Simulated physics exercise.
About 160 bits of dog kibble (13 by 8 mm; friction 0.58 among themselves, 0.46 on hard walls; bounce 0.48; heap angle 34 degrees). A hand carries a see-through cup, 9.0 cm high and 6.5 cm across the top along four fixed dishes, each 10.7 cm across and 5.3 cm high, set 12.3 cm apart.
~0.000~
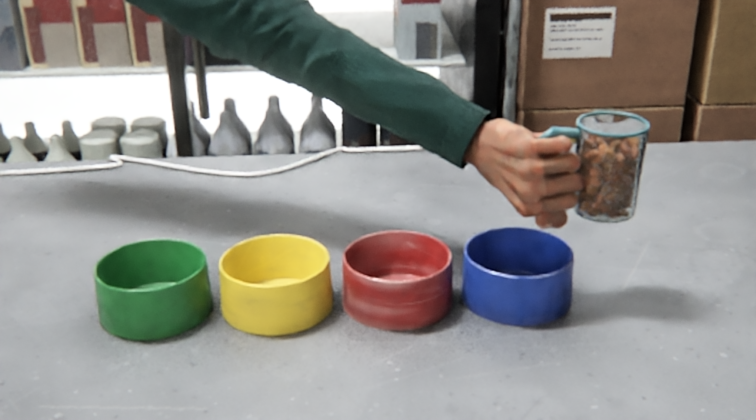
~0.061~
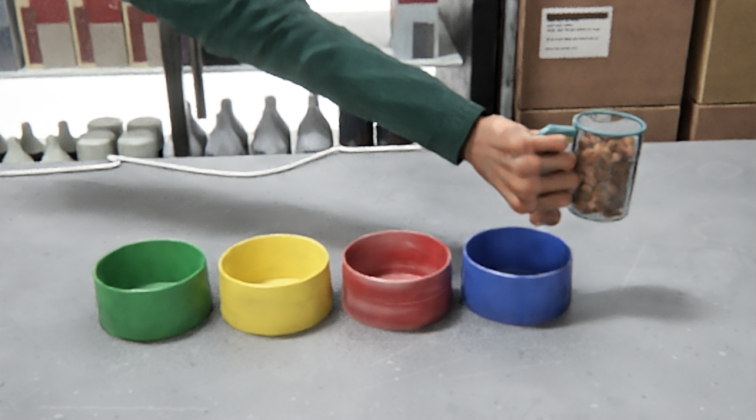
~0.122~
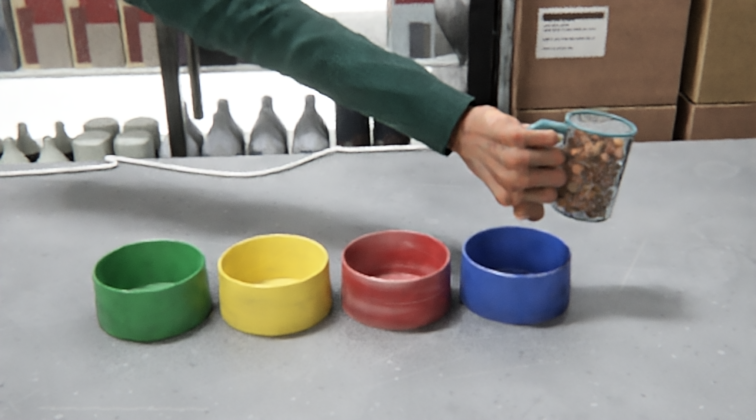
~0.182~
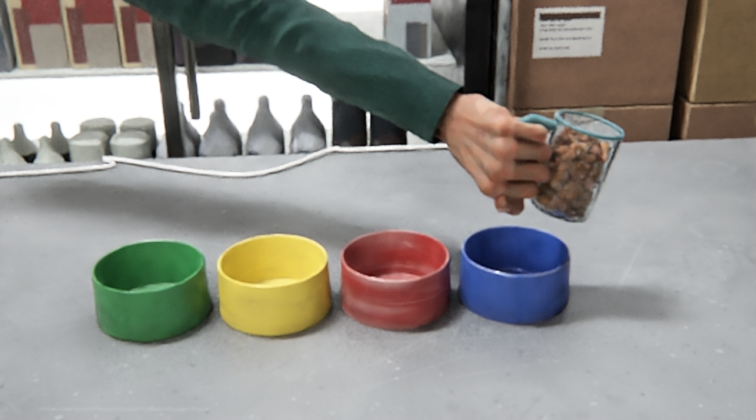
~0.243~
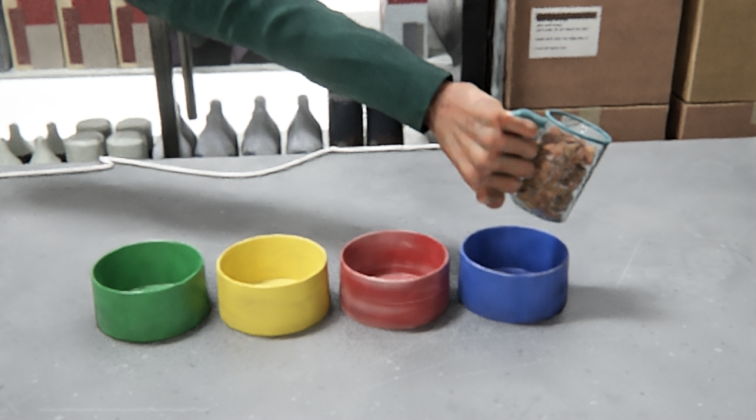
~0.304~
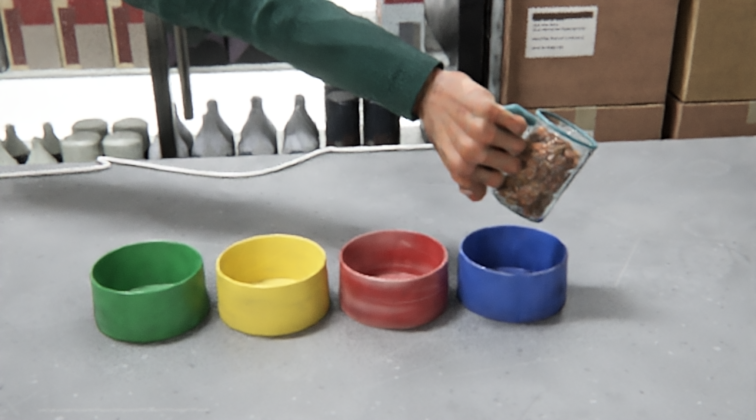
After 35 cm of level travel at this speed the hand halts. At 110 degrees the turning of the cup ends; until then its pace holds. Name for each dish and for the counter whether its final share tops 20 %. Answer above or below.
Red dish: Above; blue dish: Below; green dish: Below; yellow dish: Above; on the counter: Below.
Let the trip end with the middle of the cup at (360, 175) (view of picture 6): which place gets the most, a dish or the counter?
The winner: Red.
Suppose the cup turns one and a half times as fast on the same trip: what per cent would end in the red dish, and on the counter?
Red 40, counter 10.
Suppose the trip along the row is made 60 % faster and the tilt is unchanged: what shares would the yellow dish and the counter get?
Then: Yellow 90, counter 10.
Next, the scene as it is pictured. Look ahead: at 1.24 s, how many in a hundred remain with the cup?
About 60 per cent.
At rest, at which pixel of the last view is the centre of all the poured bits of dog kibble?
Near (354, 293).
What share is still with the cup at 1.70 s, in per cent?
Roughly 30 per cent.
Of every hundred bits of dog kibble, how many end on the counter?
Roughly 5 per cent.
Then, at 0.86 s, tilt 95 degrees; cup holds 95 %.
Then, at 1.24 s, tilt 110 degrees; cup holds 60 %, red 35 %, blue 5 %.
Then, at 1.70 s, tilt 110 degrees; cup holds 30 %, red 45 %, blue 5 %, yellow 15 %.
In the end, at 3.7 s, red 45 %, blue 5 %, green 0 %, yellow 45 %, counter 5 %, cup 5 %.
